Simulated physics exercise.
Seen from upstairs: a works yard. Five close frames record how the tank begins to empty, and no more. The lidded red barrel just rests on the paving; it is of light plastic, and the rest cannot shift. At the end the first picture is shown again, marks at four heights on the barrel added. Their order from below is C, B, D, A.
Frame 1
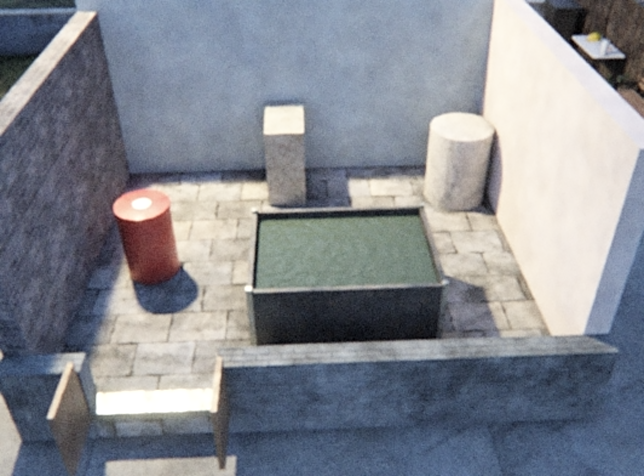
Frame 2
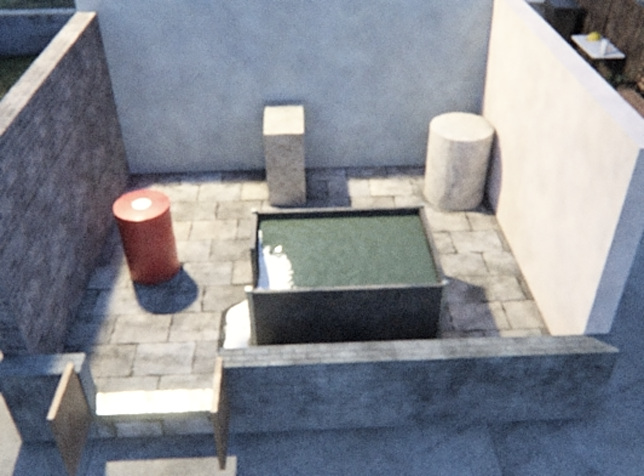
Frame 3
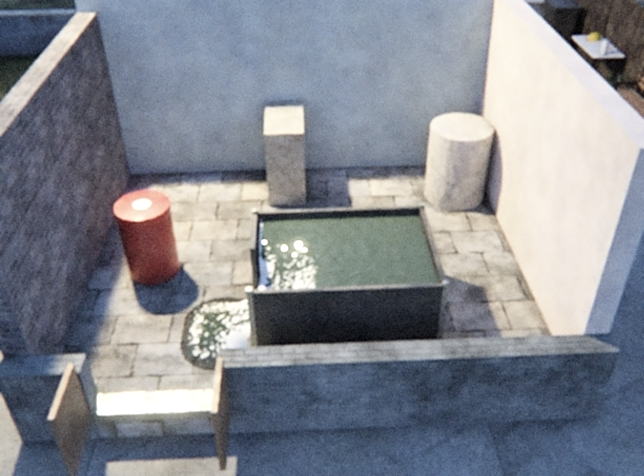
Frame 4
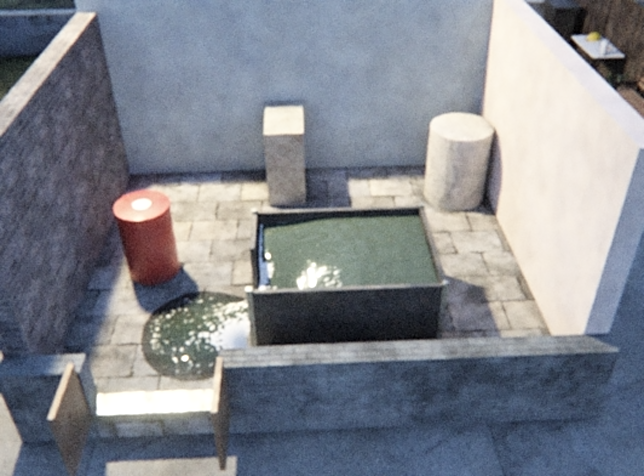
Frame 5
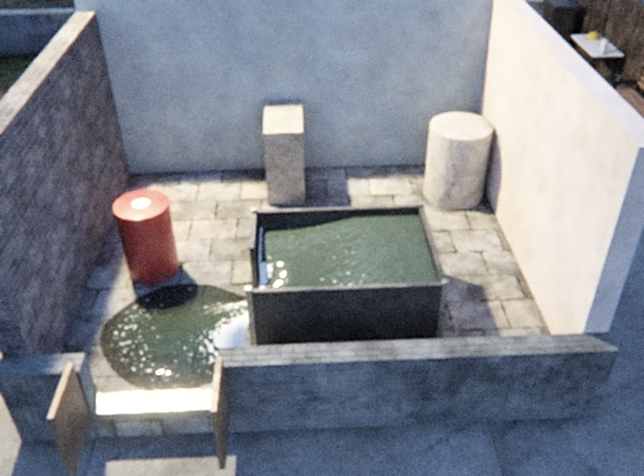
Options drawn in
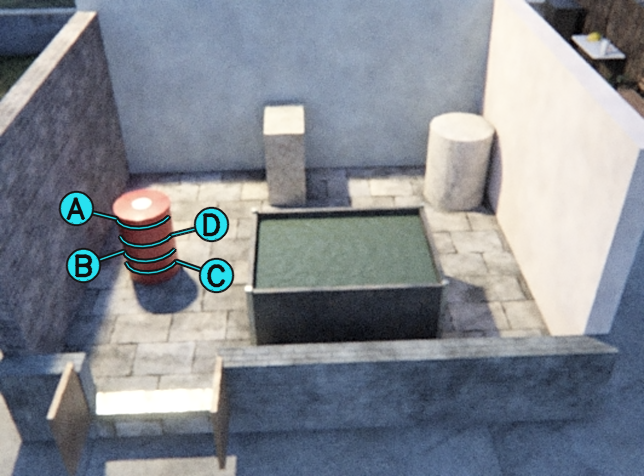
Dark green water pours from the left end of a full rectangular tank in a walled, stone-paved yard, seen from above by a still camera. A red barrel stands at left, a pale square block and a pale round pillar at the back, and an open gate at front left. White froth appears first, then a glinting pool widens leftward across the paving as the tank's level drops slightly.
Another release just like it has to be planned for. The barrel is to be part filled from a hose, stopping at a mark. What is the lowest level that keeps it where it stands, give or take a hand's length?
I would pick line B.
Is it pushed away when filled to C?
Yes, that goes wrong.
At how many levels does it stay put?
Three of them.
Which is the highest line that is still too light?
That would be C.
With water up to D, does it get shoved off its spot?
No, not at all.
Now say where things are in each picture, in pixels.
In the first picture, lid of the red barrel at (142, 204); tank full, its middle at (343, 251); open gate at (153, 354).
In the second picture, 2 % of the ground under water, its edge towards the barrel at (229, 315).
In the third picture, 4 % of the ground under water, its edge towards the barrel at (207, 307).
In the fourth picture, 7 % of the ground under water, its edge towards the barrel at (191, 297).
In the fifth picture, lid of the red barrel at (141, 204); 11 % of the ground under water, its edge towards the barrel at (162, 293).
In cyan, A at (139, 228); B at (145, 261); C at (148, 272); D at (142, 246); from the bottom up C, B, D, A.
With A, it does not move.
With B, it does not move.
With C, it is pushed about half its own width away.
With D, it does not move.
